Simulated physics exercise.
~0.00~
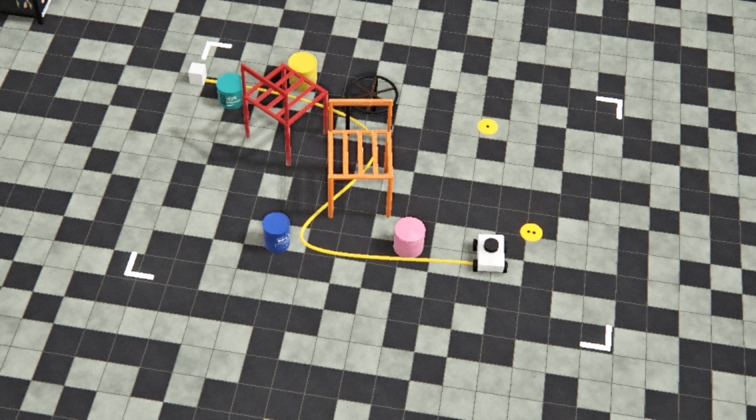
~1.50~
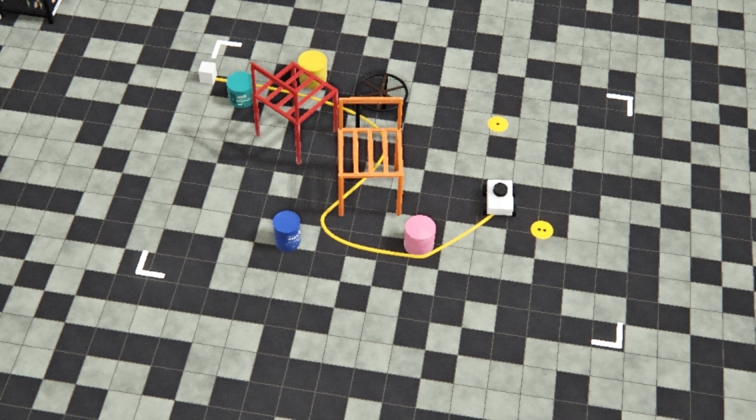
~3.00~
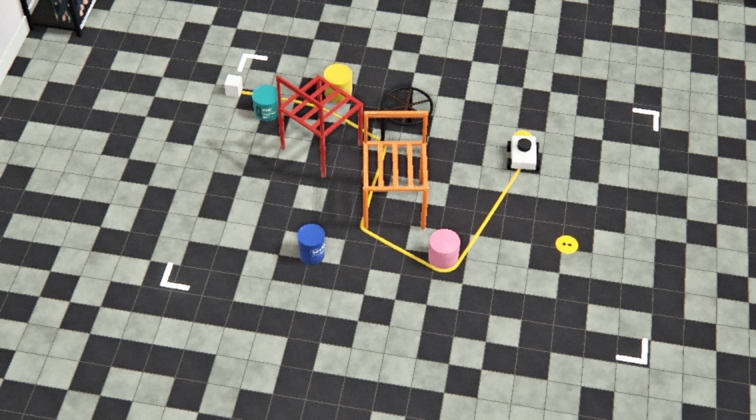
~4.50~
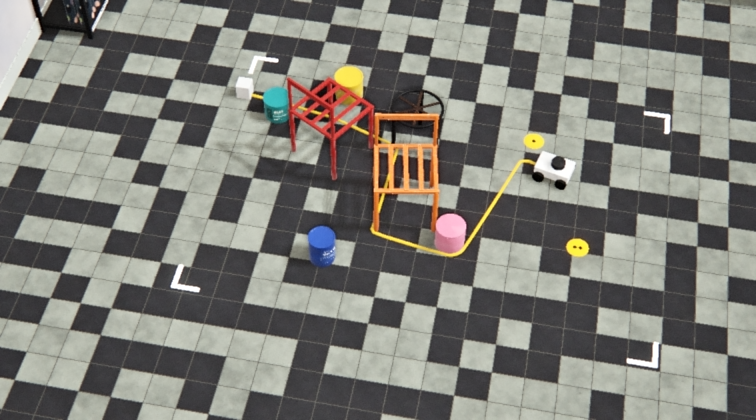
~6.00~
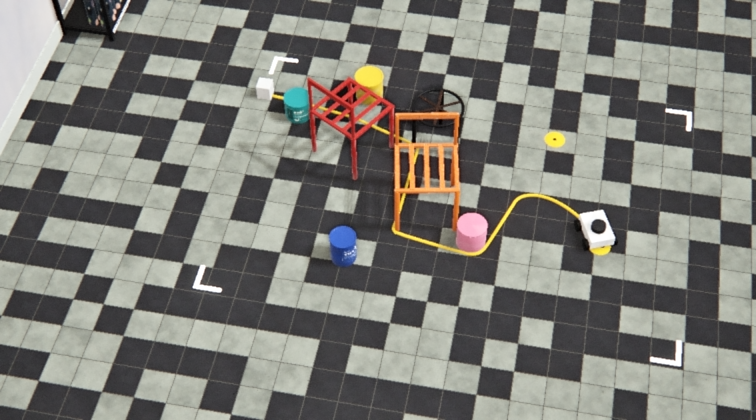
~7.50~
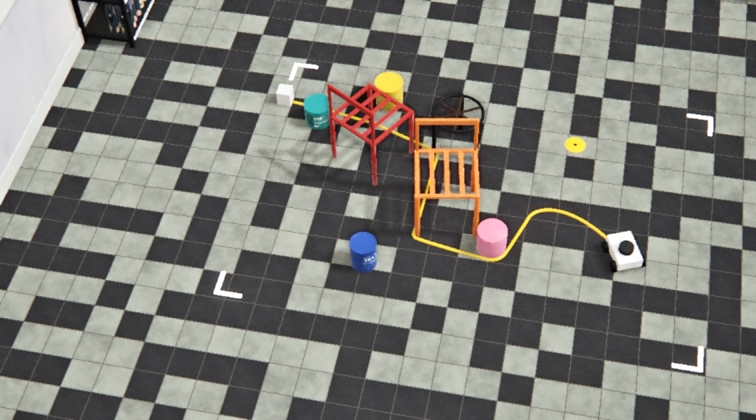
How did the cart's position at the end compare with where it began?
It began a short way right of the pink tub, just left of the lower yellow mark. It ended farther right of the tub, at that lower mark and covering it.
